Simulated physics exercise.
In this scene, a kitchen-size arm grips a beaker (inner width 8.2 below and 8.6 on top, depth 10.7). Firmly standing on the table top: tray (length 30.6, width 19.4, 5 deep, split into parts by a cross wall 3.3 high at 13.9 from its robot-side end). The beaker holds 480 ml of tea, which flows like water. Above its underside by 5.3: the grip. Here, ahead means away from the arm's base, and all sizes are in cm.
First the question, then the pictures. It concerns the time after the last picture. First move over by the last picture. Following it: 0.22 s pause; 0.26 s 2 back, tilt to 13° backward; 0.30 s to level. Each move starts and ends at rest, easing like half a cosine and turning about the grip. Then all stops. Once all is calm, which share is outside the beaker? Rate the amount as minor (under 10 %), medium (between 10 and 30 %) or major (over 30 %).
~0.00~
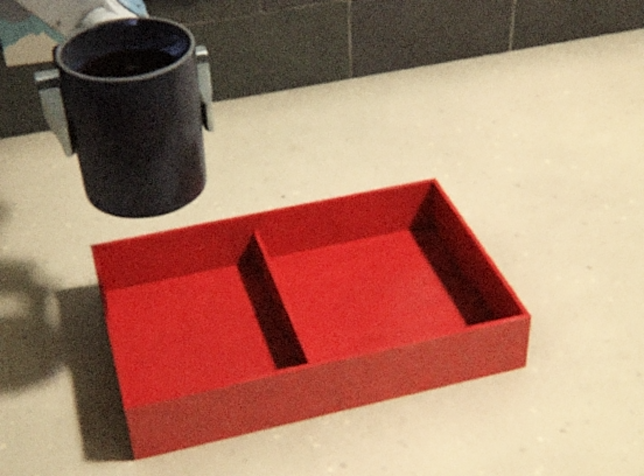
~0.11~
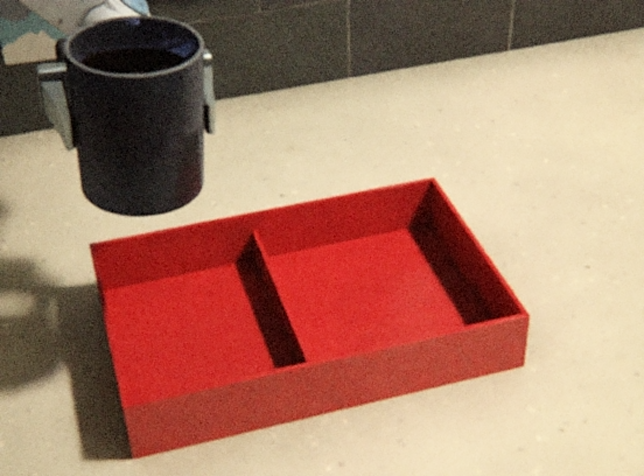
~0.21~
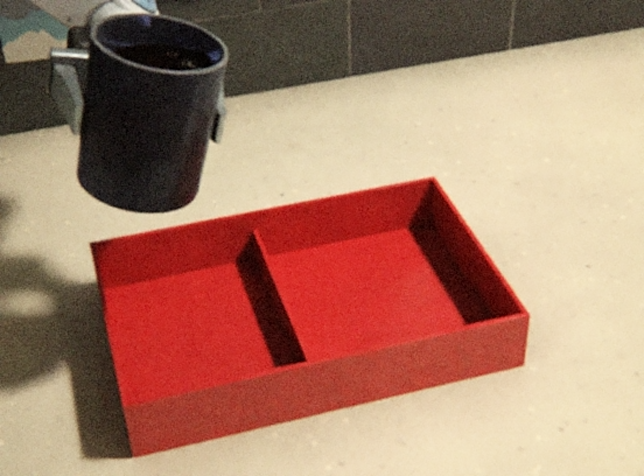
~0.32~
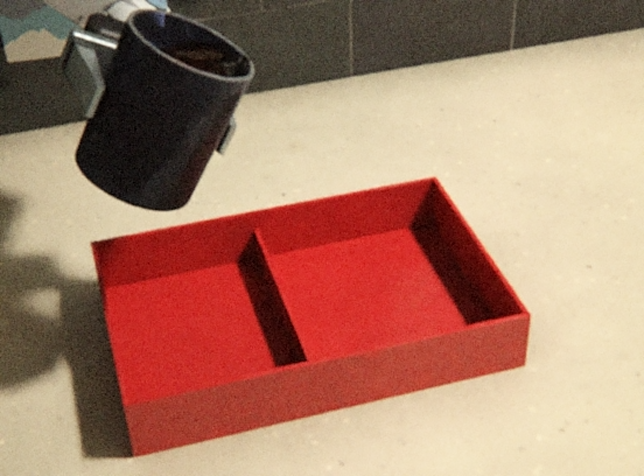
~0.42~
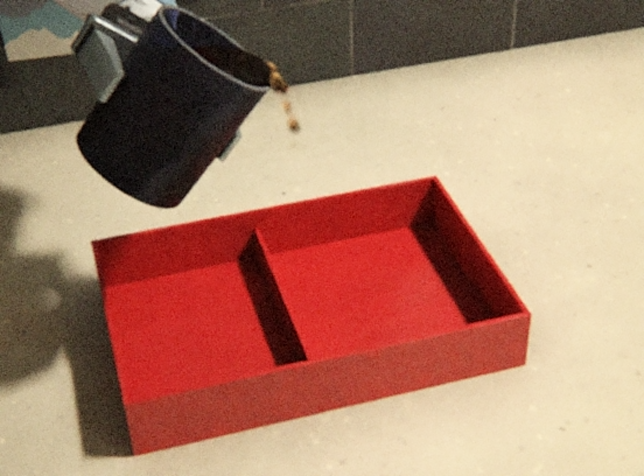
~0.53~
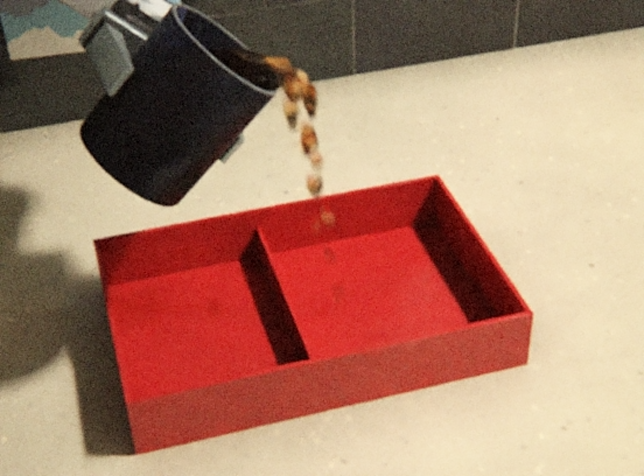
Rated medium, between 10 and 30 %.
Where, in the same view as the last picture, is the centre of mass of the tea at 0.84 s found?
I'd point to around (198, 139).
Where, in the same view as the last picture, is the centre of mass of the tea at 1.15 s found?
Somewhere close to (187, 150), I'd say.
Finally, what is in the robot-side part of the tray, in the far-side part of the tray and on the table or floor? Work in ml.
About 5, 60, 5 ml.
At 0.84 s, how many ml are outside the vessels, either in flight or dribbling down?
Reading: Near 15 ml.
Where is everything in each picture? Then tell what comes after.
Beaker middle at (137, 120), level; upper third of the tea around (132, 91), from x 70 to 200, top at y 55; 480 ml in the beaker, in the first frame.
Beaker middle at (139, 118), tilted 4° forward; upper third of the tea around (134, 88), from x 75 to 200, top at y 50, in the second frame.
Beaker middle at (149, 116), tilted 15° forward; upper third of the tea around (152, 85), from x 85 to 215, top at y 45, in the third frame.
Beaker middle at (161, 113), tilted 29° forward; upper third of the tea around (176, 83), from x 85 to 245, top at y 40, in the fourth frame.
Beaker middle at (171, 111), tilted 40° forward; upper third of the tea around (188, 84), from x 90 to 295, top at y 45, in the fifth frame.
Beaker middle at (176, 109), tilted 44° forward; upper third of the tea around (195, 85), from x 90 to 340, top at y 50; 465 ml in the beaker, 15 ml in the air or running down outside, in the sixth frame.
By 0.84 s, tilted 28° forward, liquid up to 26 above the table; 425 ml in the beaker, 45 ml in the far-side part, 15 ml in the air or running down outside.
By 1.15 s, tilted 7° backward, liquid up to 26 above the table; 415 ml in the beaker, 55 ml in the far-side part, 5 ml in the robot-side part, 5 ml in the air or running down outside.
By 1.51 s, level, liquid up to 26 above the table; 415 ml in the beaker, 55 ml in the far-side part, 5 ml on the table or floor, 5 ml in the robot-side part.
By 2.31 s, level, liquid up to 25 above the table; 415 ml in the beaker, 55 ml in the far-side part, 5 ml on the table or floor, 5 ml in the robot-side part.
Final state, 415 ml in the beaker, 55 ml in the far-side part, 5 ml on the table or floor, 5 ml in the robot-side part. That is 13 % outside the beaker.
